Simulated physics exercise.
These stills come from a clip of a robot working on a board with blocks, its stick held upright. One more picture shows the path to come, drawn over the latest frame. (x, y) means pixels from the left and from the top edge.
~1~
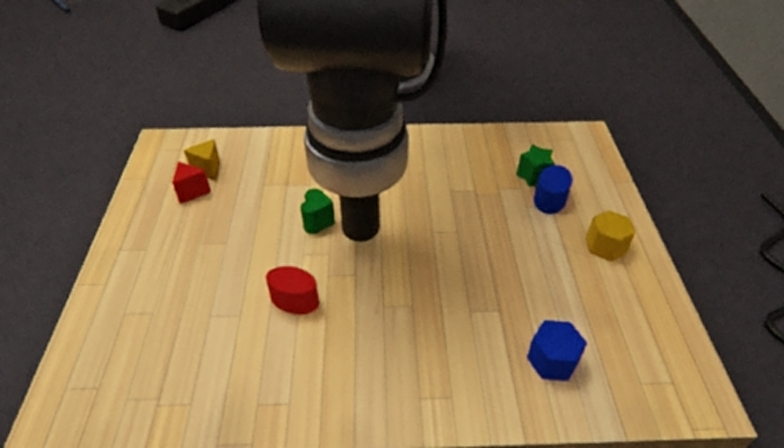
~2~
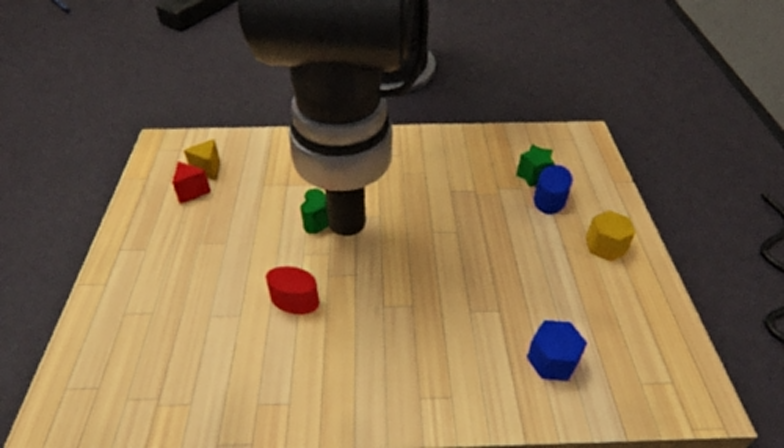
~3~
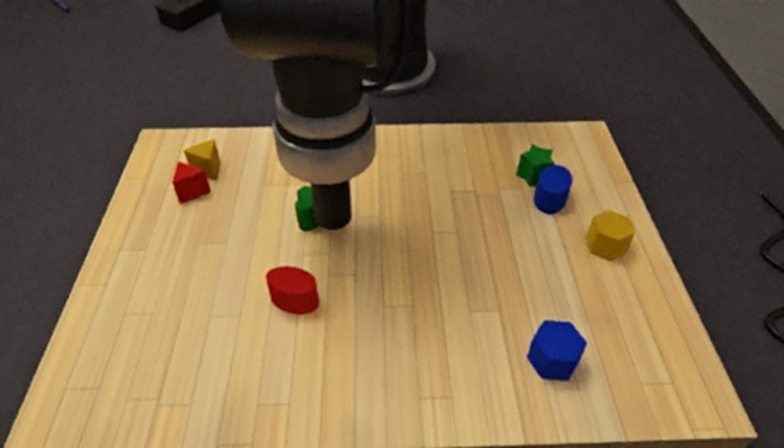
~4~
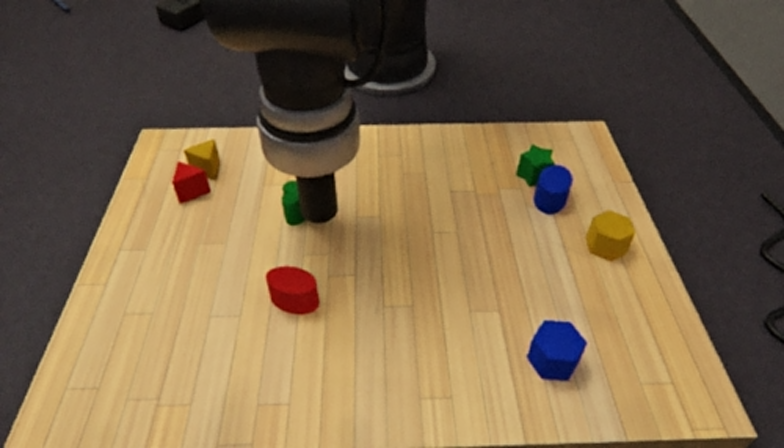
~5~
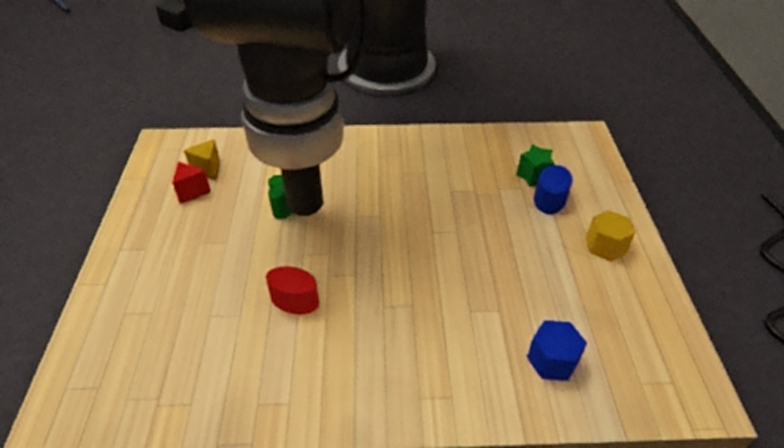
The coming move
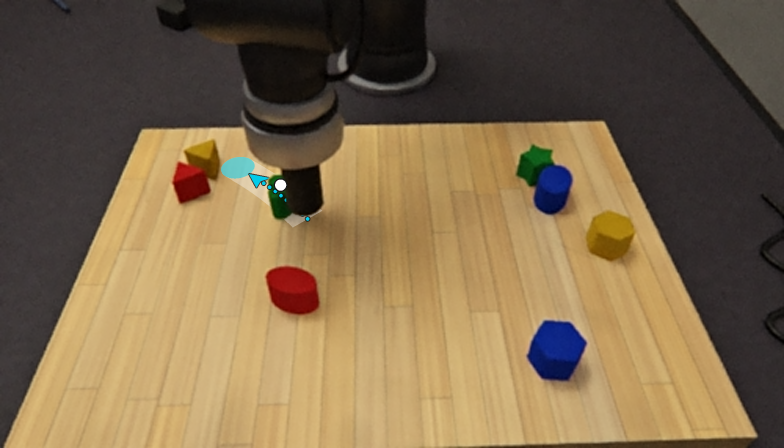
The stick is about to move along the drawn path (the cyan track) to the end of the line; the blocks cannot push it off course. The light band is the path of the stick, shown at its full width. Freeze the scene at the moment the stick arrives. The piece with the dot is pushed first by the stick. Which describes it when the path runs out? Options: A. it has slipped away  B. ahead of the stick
I'll go with B - ahead of the stick.
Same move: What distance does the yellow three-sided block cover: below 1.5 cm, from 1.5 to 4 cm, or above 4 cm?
Distance: Between 1.5 and 4 cm.
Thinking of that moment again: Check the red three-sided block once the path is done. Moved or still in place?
That block is not shifted.
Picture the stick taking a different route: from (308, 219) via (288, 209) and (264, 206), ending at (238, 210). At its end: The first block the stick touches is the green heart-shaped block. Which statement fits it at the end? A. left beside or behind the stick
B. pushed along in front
A.
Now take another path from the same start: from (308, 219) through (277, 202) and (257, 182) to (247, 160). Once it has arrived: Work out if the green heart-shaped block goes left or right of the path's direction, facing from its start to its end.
Moves left.
The drawn path runs from (308, 219) by way of (285, 199) and (262, 182) to (238, 168); the dot is on the green heart-shaped block.
On the path given first. One third of the way, stick at (282, 183); green heart-shaped block at (255, 169), turned 20° anticlockwise.
Two thirds of the way, stick at (259, 167); green heart-shaped block at (230, 154), turned 30° anticlockwise.
At the end, stick at (234, 152); red three-sided block not moved; yellow three-sided block at (183, 143), turned 35° anticlockwise; green heart-shaped block at (207, 140), turned 25° anticlockwise.
